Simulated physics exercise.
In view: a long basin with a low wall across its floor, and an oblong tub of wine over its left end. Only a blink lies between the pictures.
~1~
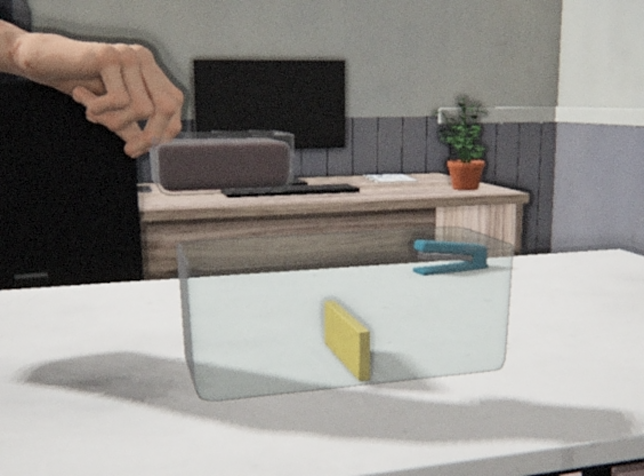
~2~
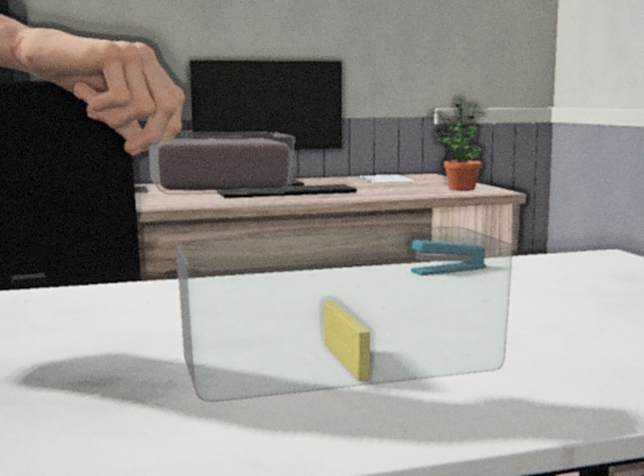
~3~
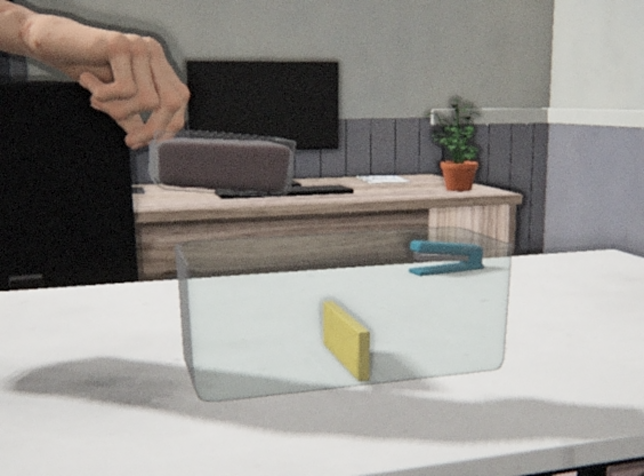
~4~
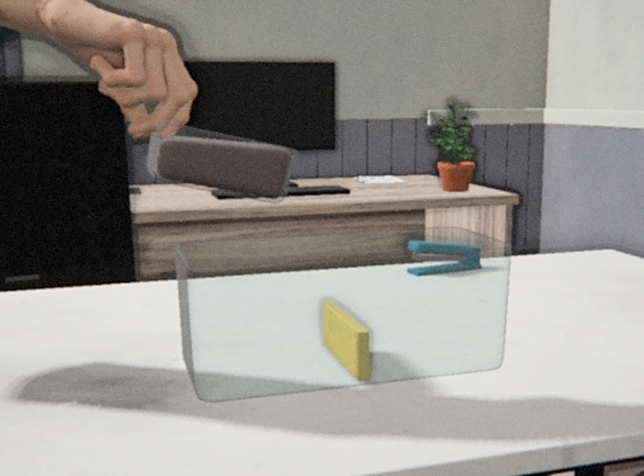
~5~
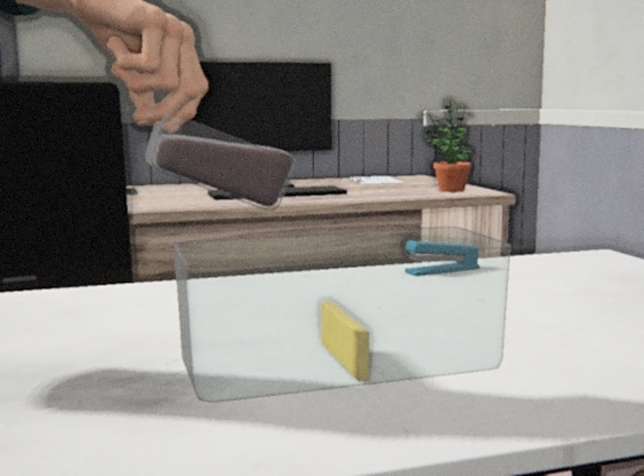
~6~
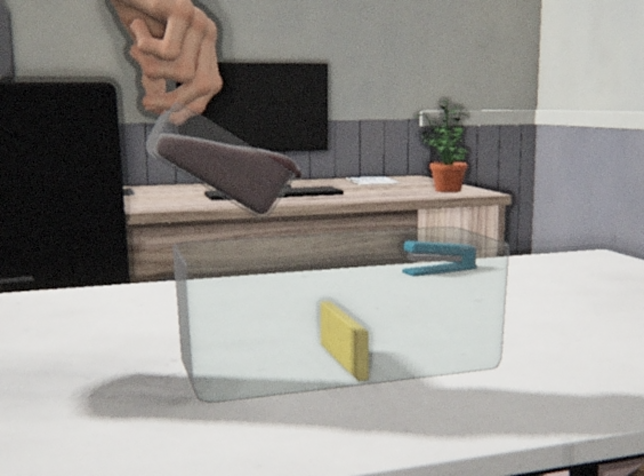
At the start, a hand at the upper left holds a clear oblong tub of dark wine level over the left end of a long, see-through basin with a low yellow wall inside. The hand then rises and shifts right, tilting the tub's right end downward, slightly at first and then more steeply.
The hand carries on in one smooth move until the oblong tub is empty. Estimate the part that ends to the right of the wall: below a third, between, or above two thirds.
It comes to less than a third.
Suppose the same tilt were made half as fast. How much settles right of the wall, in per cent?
Some 45 per cent.
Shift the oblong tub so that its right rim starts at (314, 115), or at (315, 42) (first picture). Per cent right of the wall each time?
The first gives 75 %, the second 80 %.
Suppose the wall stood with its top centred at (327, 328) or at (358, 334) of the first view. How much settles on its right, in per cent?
Near 65 % and 15 %.
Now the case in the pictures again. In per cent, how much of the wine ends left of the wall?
It comes to 75 per cent or so.
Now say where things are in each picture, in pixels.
In the first frame, it leans 0°; its right rim is at (284, 136); the wine meets the walls at (154, 145) and (281, 142); the long basin's rim runs from (183, 256) to (488, 238); the wall's top is at (346, 317).
In the second frame, it leans 1°; its right rim is at (284, 137); the wine meets the walls at (154, 144) and (280, 143).
In the third frame, it leans 6°; its right rim is at (285, 142); the wine meets the walls at (156, 142) and (282, 145).
In the fourth frame, it leans 13°; its right rim is at (286, 151); the wine meets the walls at (156, 140) and (283, 148).
In the fifth frame, it leans 22°; its right rim is at (286, 162); the wine meets the walls at (155, 140) and (286, 155); 2 per cent is over the edge.
In the sixth frame, it leans 33°; its right rim is at (284, 174); the wine meets the walls at (154, 138) and (273, 157); 8 per cent is over the edge.
A moment on, the tilt is 92° and 12 per cent is still to pour, 49 is left of the wall and 13 right of it.
Next, the tilt is 96° and 3 per cent is still to pour, 74 is left of the wall and 21 right of it.
Then the tilt is 96° and 1 per cent is still to pour, 74 is left of the wall and 22 right of it.
Later the tilt is 96° and 0 per cent is still to pour, 75 is left of the wall and 22 right of it.
In the end 75 per cent lies left of the wall, 22 right of it and 2 outside.
